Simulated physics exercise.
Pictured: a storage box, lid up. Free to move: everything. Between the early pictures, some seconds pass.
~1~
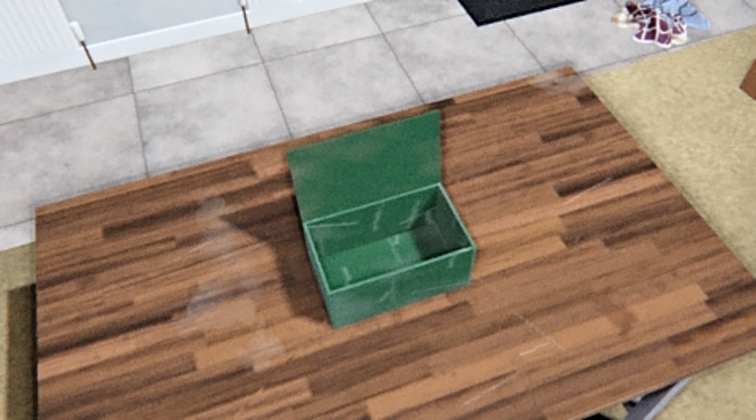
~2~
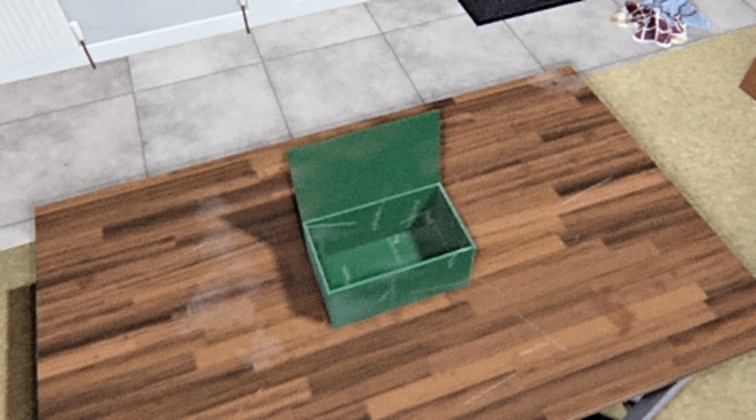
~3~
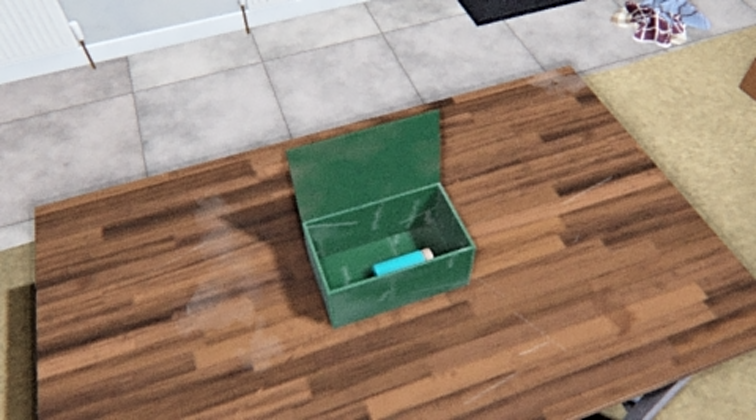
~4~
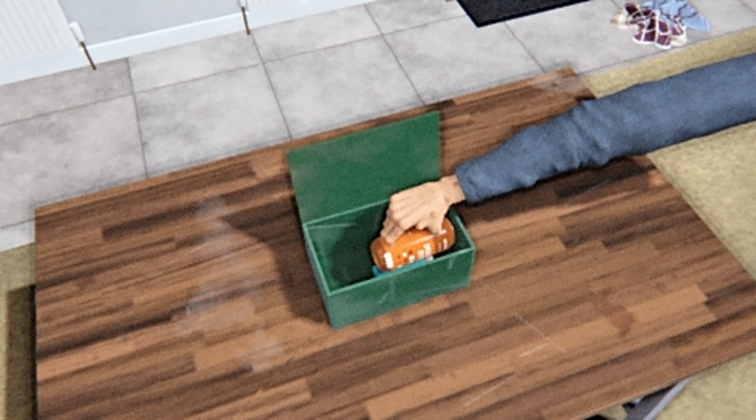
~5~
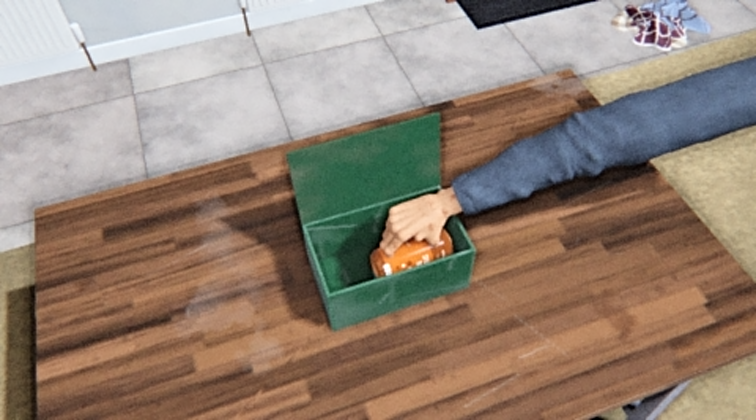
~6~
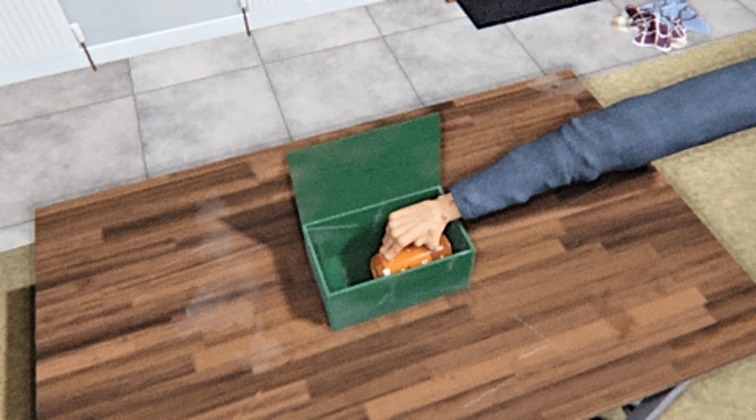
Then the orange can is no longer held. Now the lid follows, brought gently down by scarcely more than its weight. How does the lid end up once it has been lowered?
The lid lies flat on the box.
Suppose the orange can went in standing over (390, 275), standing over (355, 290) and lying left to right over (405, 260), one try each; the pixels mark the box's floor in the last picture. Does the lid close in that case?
In the first case the lid stays propped open; in the second it stays propped open; in the third it comes down fully.
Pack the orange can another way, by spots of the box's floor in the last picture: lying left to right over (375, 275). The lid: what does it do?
Then the box lid comes to rest down.
Then, 1.10 s later than the last frame, lid starting down; orange can moved about its own width near (412, 275); turquoise shaker moved well along.
Then, 1.90 s later than the last frame, lid 41° above the rim; orange can moved about its own width near (411, 274); turquoise shaker moved about its own width.
When it is over, lid shut; moved from the start, turquoise shaker and orange can. End places, in pixels of the last picture, orange can near (411, 274).
